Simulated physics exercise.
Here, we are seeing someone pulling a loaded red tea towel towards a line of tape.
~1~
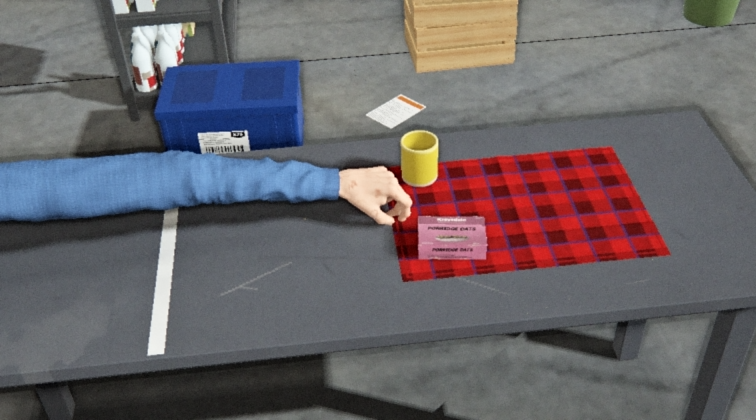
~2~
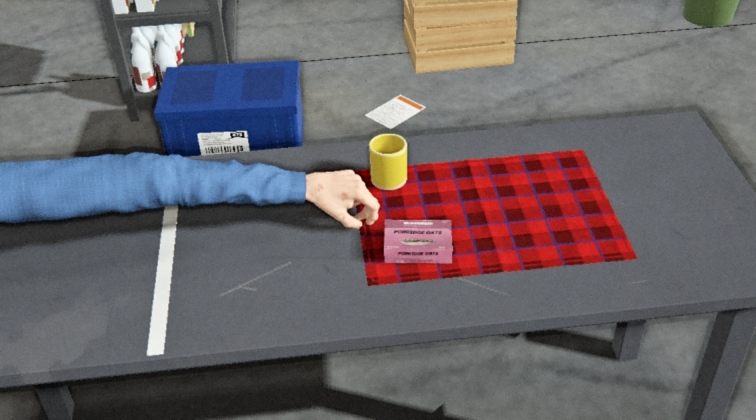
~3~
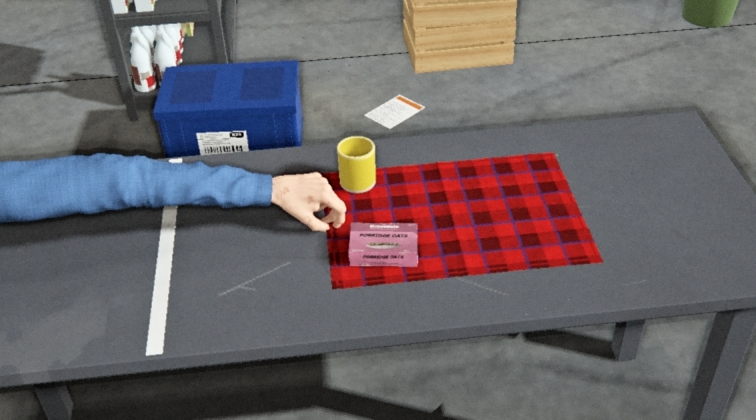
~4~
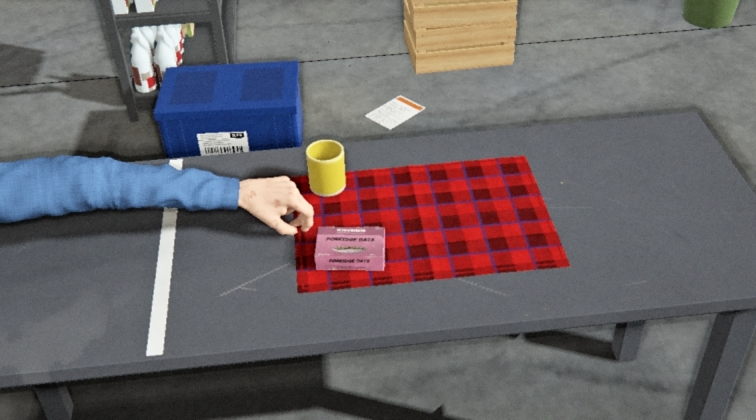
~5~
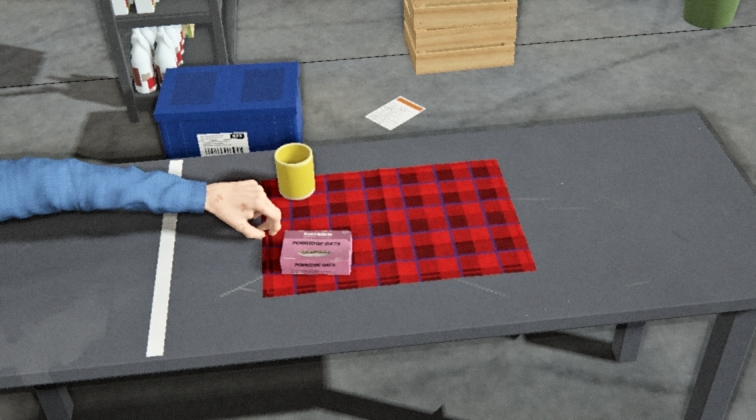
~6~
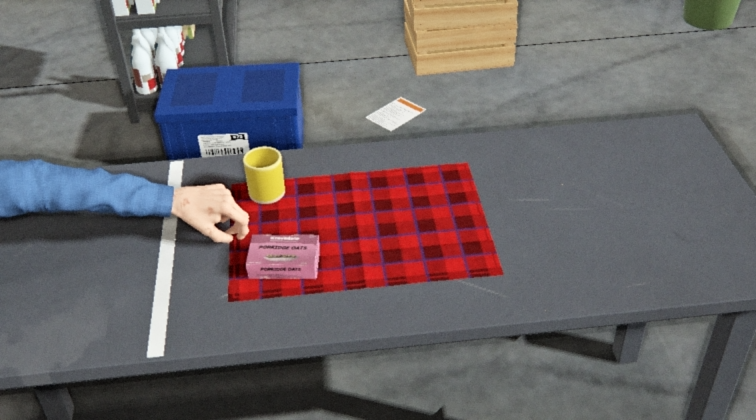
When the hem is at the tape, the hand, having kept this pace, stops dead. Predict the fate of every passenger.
Prediction: The yellow mug leaves its ride; the pink packet leaves its ride.
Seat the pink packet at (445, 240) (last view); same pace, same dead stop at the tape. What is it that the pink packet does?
It is still on the cloth.
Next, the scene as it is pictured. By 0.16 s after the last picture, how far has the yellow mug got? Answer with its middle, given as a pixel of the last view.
Close to (168, 185).
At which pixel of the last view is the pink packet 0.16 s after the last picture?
Its middle has reached (179, 267) by that time.
Then, 0.05 s after the last picture, hem short of the tape; yellow mug on the cloth near (234, 179); pink packet on the cloth near (250, 260).
Then, 0.16 s after the last picture, hem at the tape; yellow mug ahead of the hem near (168, 185); pink packet on the cloth near (179, 267).
At rest, hem at the tape; yellow mug ahead of the hem near (66, 196); pink packet ahead of the hem near (69, 278). The yellow mug leaves the cloth and the pink packet shoots off the front.
